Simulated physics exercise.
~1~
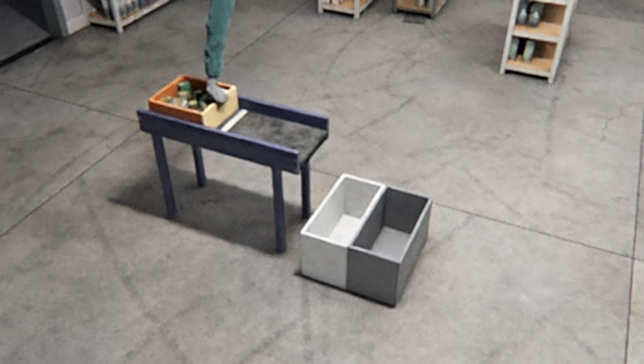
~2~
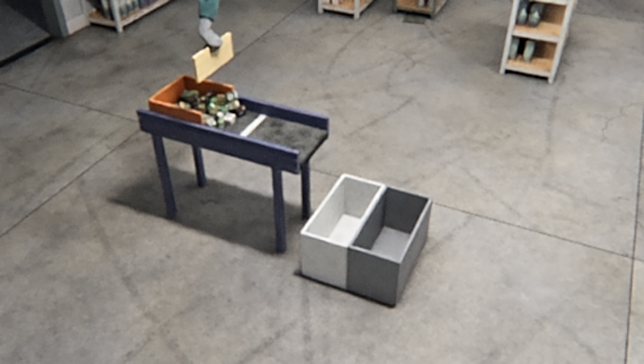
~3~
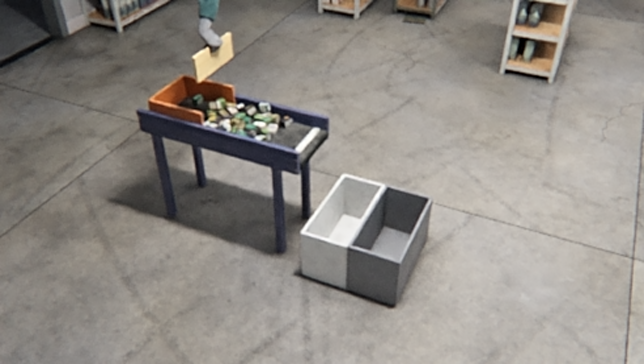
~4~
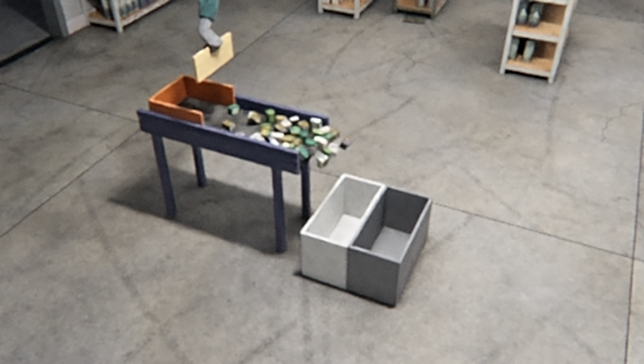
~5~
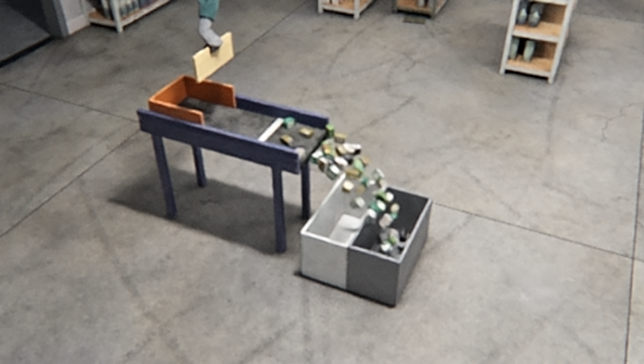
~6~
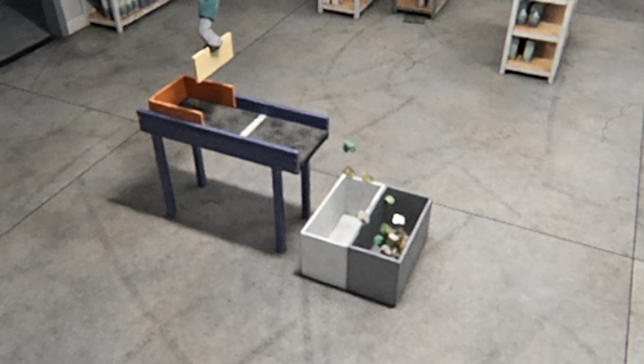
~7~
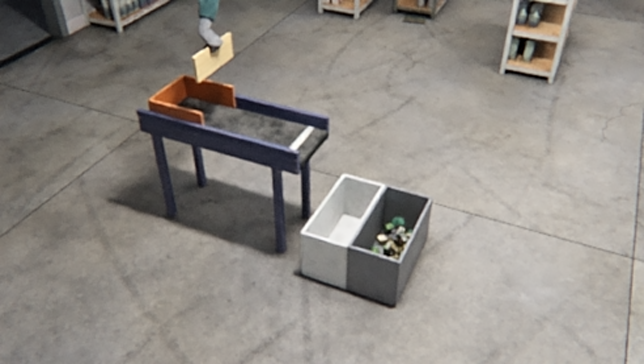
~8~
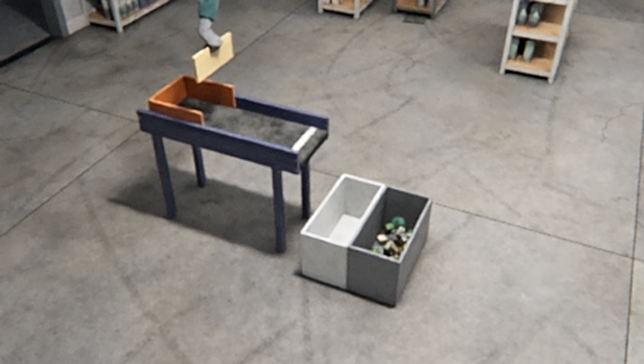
A gloved hand lifted a gate from an orange pen on a dark blue table, and a heap of small cartons rode the belt rightward, spilled off its end, passed over the white bin and settled in the grey one, leaving the white bin empty.
